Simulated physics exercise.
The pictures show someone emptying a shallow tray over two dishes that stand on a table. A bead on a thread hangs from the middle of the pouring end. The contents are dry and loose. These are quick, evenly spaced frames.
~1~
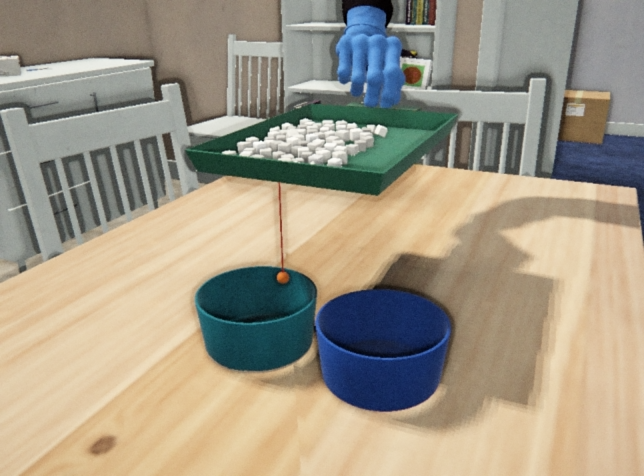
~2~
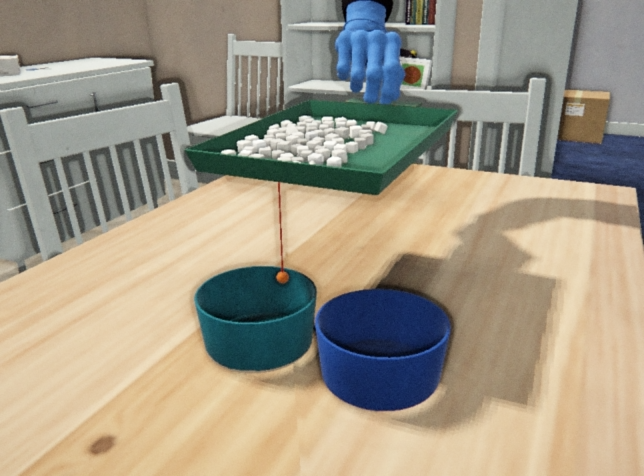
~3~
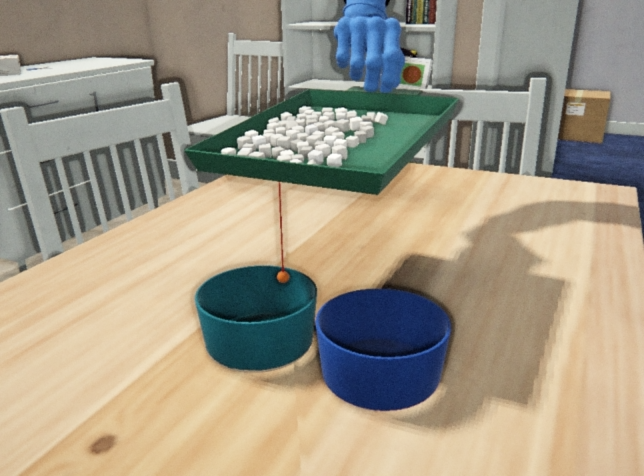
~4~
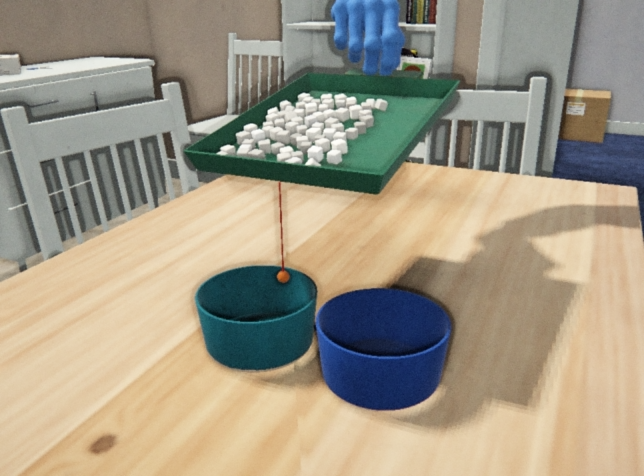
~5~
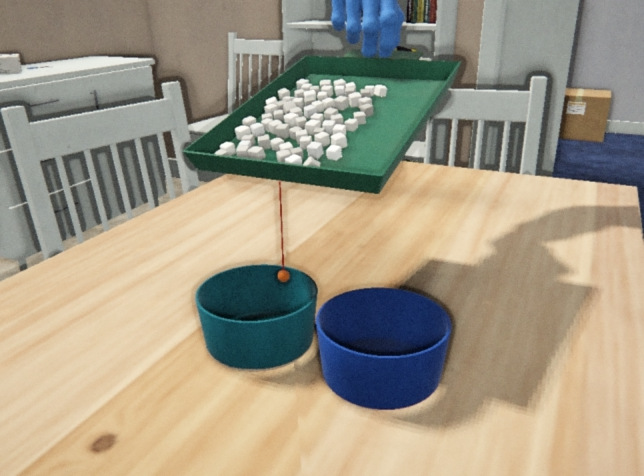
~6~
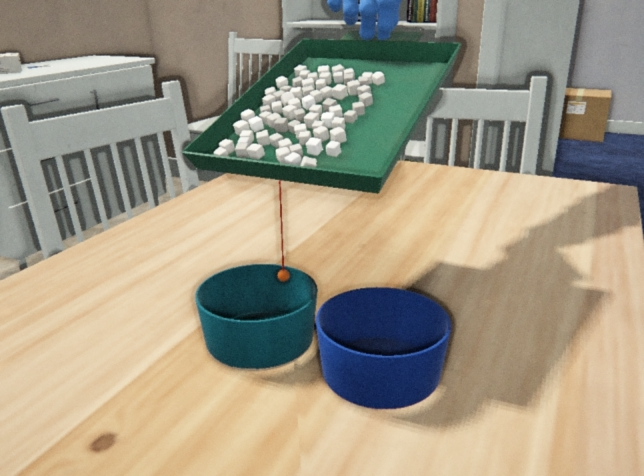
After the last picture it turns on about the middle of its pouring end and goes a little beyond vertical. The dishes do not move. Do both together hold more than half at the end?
Caught overall: Only the smaller part.
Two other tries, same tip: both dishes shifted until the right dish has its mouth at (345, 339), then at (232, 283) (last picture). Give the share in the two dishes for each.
About 80 and 10 per cent.
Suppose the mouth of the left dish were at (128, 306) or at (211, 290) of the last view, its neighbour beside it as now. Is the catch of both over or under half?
The first try: Above a half. The second: Above a half.
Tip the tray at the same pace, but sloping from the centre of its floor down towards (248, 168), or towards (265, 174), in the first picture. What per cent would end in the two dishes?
First some 30, then 30 per cent.
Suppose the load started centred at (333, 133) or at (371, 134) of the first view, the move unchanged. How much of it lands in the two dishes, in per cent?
Roughly 40 per cent, and 40 per cent.
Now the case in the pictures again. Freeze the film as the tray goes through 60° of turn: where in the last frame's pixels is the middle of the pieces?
Near (267, 140).
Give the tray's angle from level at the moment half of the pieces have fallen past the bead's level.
At about 110°.
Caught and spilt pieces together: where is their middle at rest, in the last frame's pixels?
Close to (245, 372).
Soon after the last picture, tray tipped steeply; all on the tray.
A little later, tray tipped right over; nearly all on the tray; a stray few in the left dish.
Later still, tray tipped past a quarter turn; a small part in the right dish; about a quarter in the left dish; about two thirds outside both.
By the end, tray tipped past a quarter turn; a small part in the right dish; about a quarter in the left dish; about two thirds outside both.
